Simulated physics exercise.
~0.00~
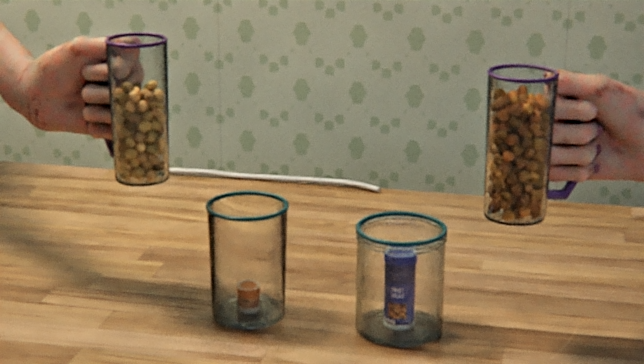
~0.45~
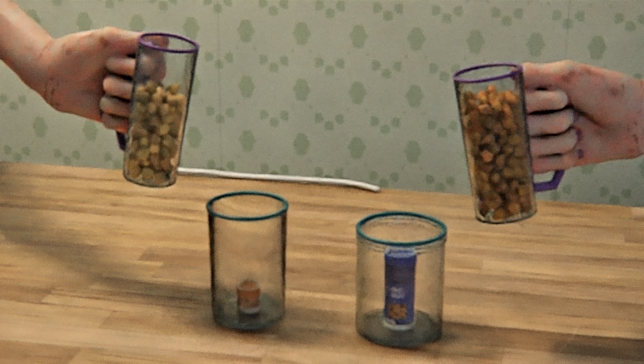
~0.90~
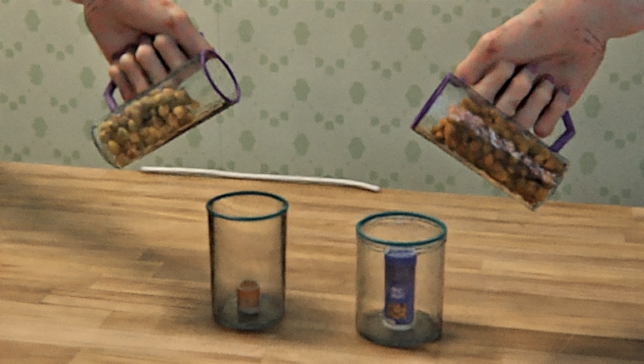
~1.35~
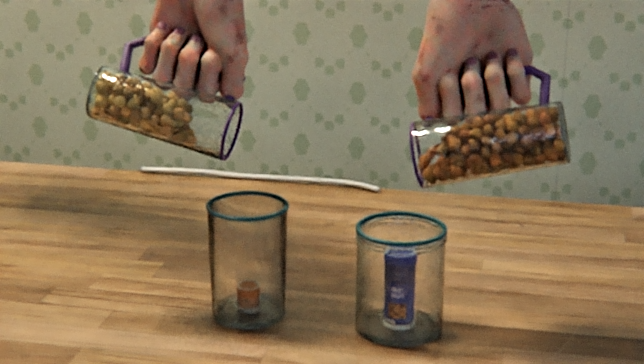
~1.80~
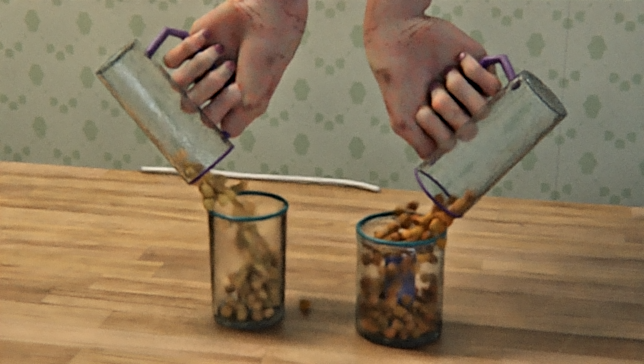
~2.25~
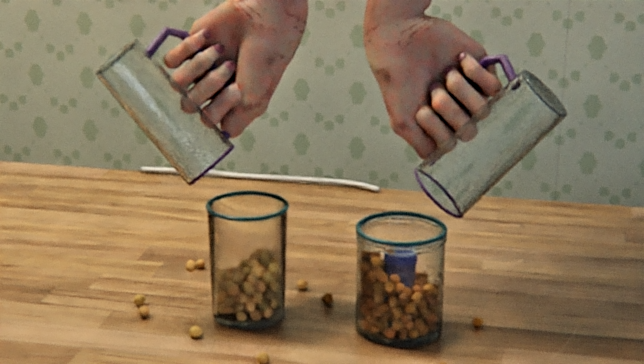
The video shows two hands tipping clear, purple-rimmed mugs of small tan and brown pieces into teal-rimmed glass containers on a wooden counter, burying a small brown object on the left but leaving a blue packet's top visible on the right, with several pieces scattered around.
